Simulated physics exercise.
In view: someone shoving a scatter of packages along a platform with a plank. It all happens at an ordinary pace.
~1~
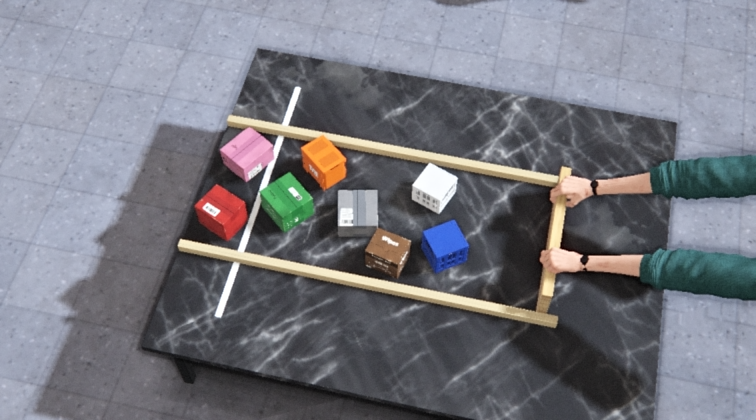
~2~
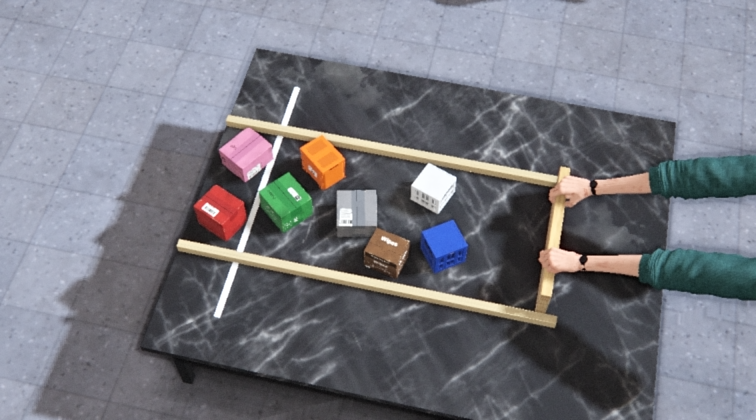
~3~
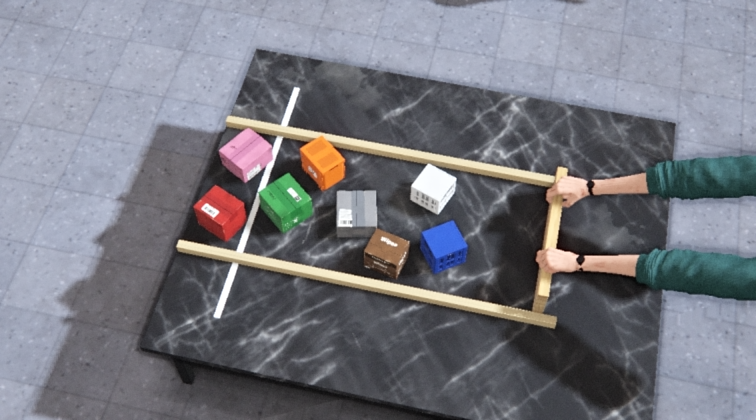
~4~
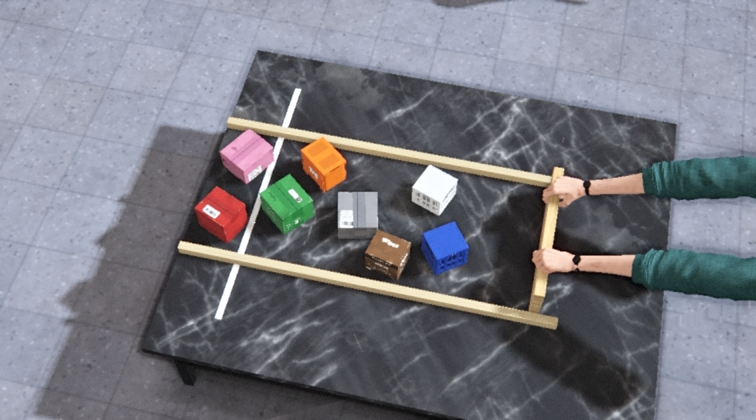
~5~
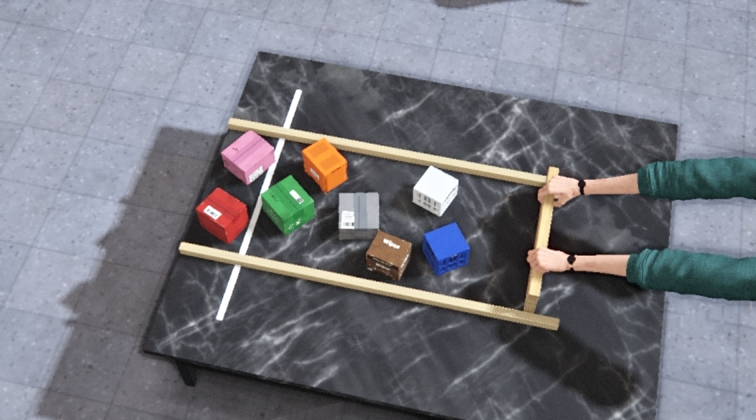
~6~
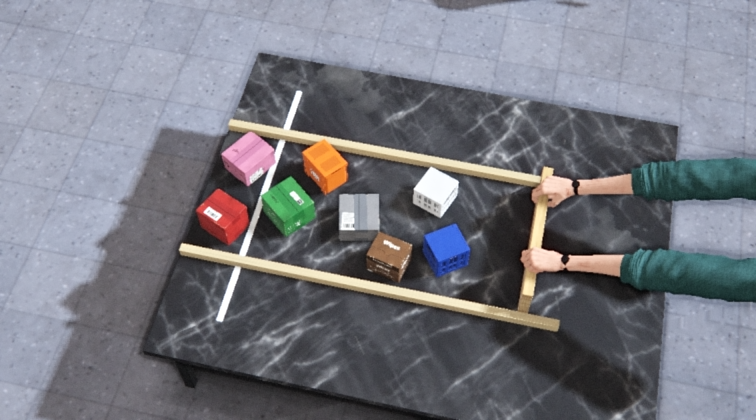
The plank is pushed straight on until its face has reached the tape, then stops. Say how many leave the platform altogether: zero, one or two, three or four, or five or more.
The number that fall off is one or two.
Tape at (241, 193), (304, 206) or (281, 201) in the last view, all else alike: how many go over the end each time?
In that order 5, 0 and 2.
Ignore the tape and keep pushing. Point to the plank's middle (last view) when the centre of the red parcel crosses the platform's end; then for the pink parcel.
About (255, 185), and (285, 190) for the other.
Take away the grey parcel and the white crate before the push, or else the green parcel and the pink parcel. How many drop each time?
Fallen: 0, and 0 in the other try.
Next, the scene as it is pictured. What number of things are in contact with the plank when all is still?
In contact: 3.
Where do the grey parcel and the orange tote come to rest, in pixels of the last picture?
Near (211, 185) and (234, 137).
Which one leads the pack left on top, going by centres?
The grey parcel ends nearest.
A little later, none off yet; red parcel at rest near (223, 217); pink parcel at rest near (249, 158); green parcel at rest near (288, 207).
Next, none off yet; red parcel at rest near (223, 217); pink parcel at rest near (249, 158); green parcel shifted a little near (278, 205).
Later still, none off yet; red parcel shifted a little near (216, 221); pink parcel shifted a little near (238, 152); green parcel shifted well along near (220, 187).
When it is over, the number that fall off is one or two; down, green parcel and pink parcel.
